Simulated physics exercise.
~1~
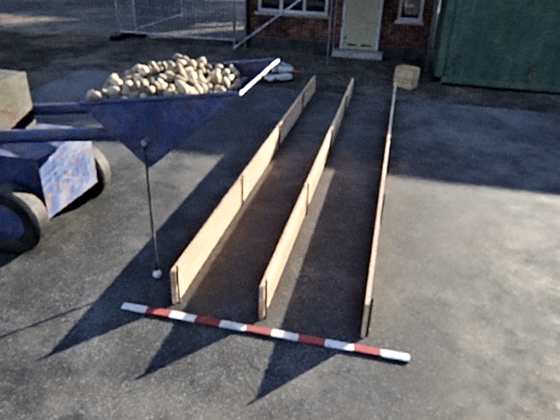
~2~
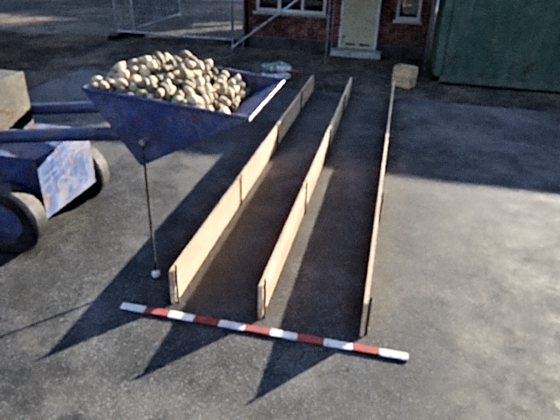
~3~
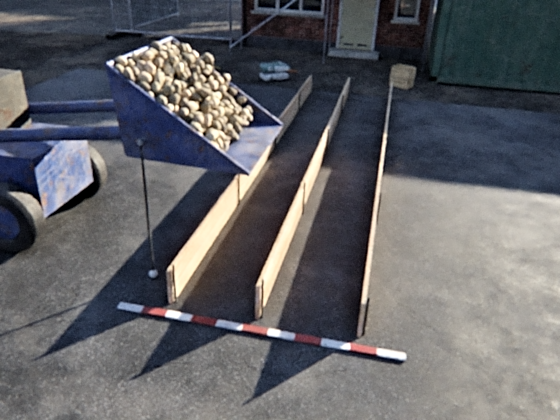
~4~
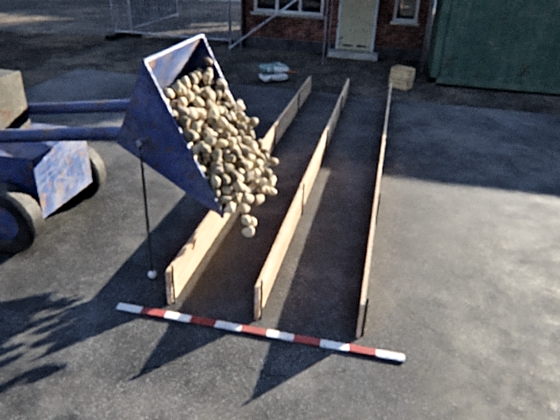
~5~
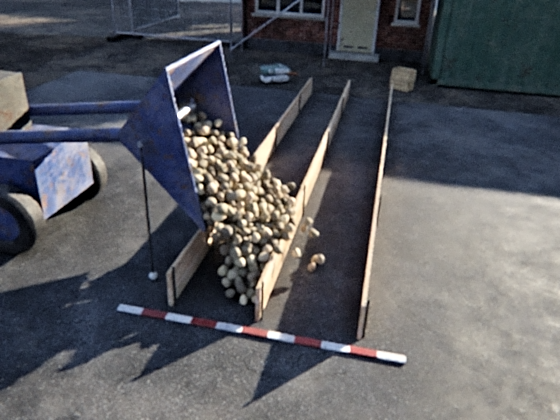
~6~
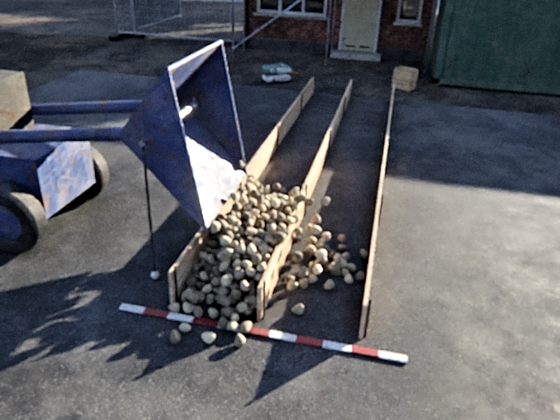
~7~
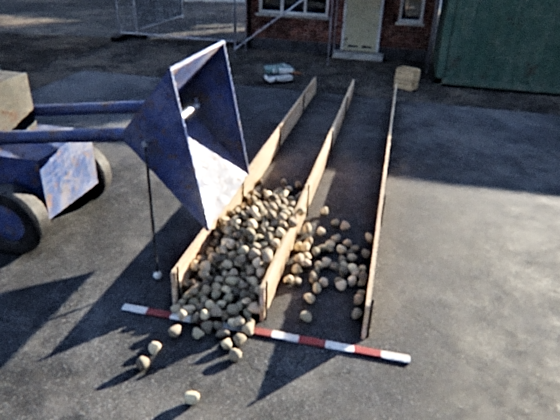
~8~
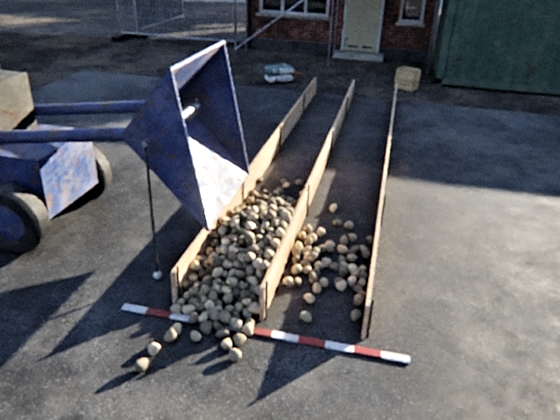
In the video, a blue loader's skip heaped with rounded stones tips to the right and pours its load among three long planks on dark ground. The emptied skip stays tilted as the stones settle, most in the near bay and fewer in the far one.
